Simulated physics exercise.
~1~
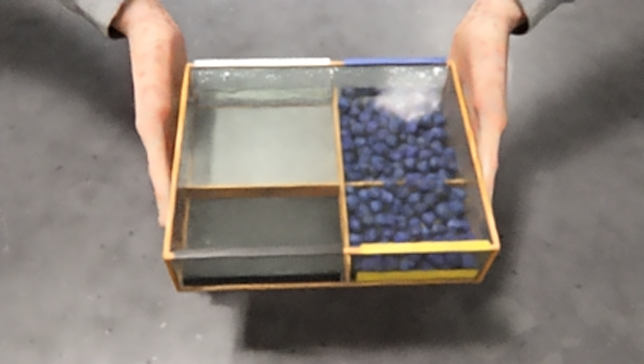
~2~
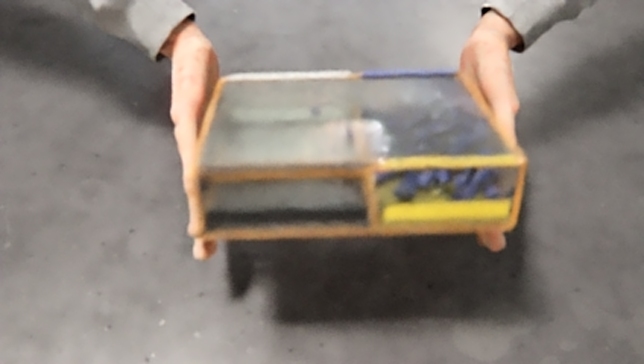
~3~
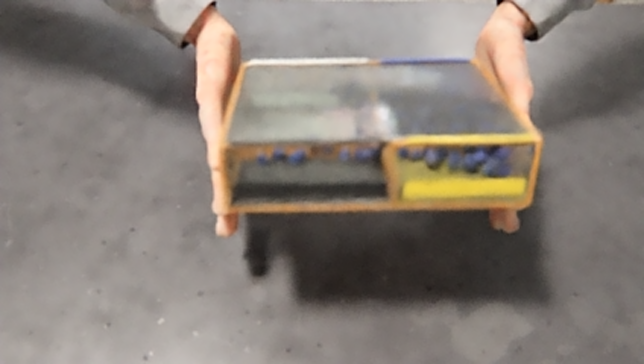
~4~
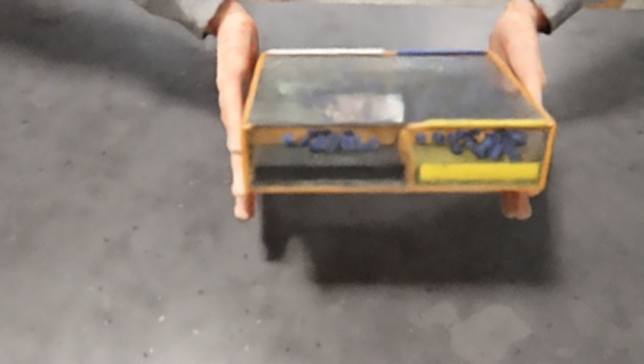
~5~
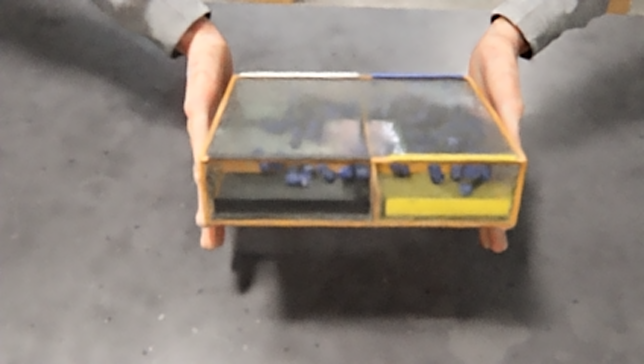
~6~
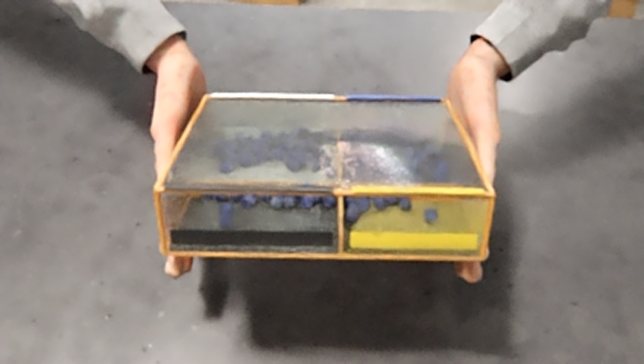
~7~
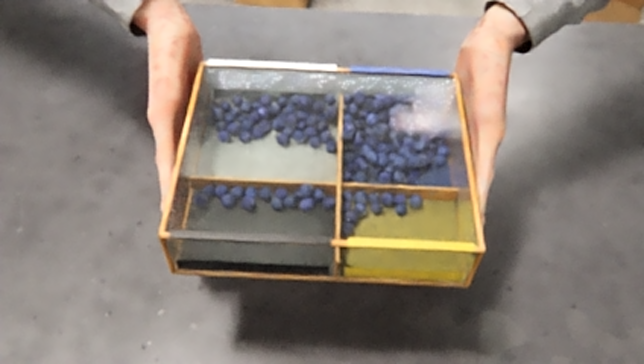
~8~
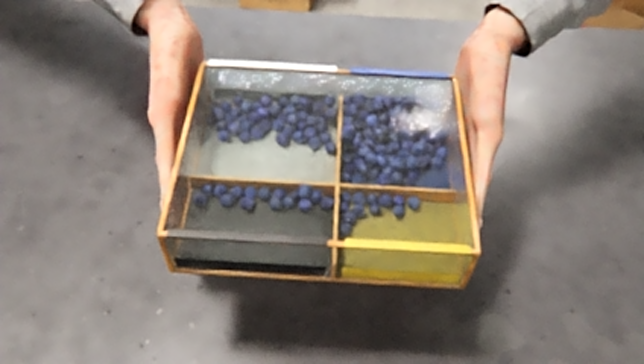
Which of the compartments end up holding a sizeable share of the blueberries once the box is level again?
The blue and white compartments at the back each hold a sizeable share, with blue holding the most. The black and yellow ones at the front are left with only a small part each.
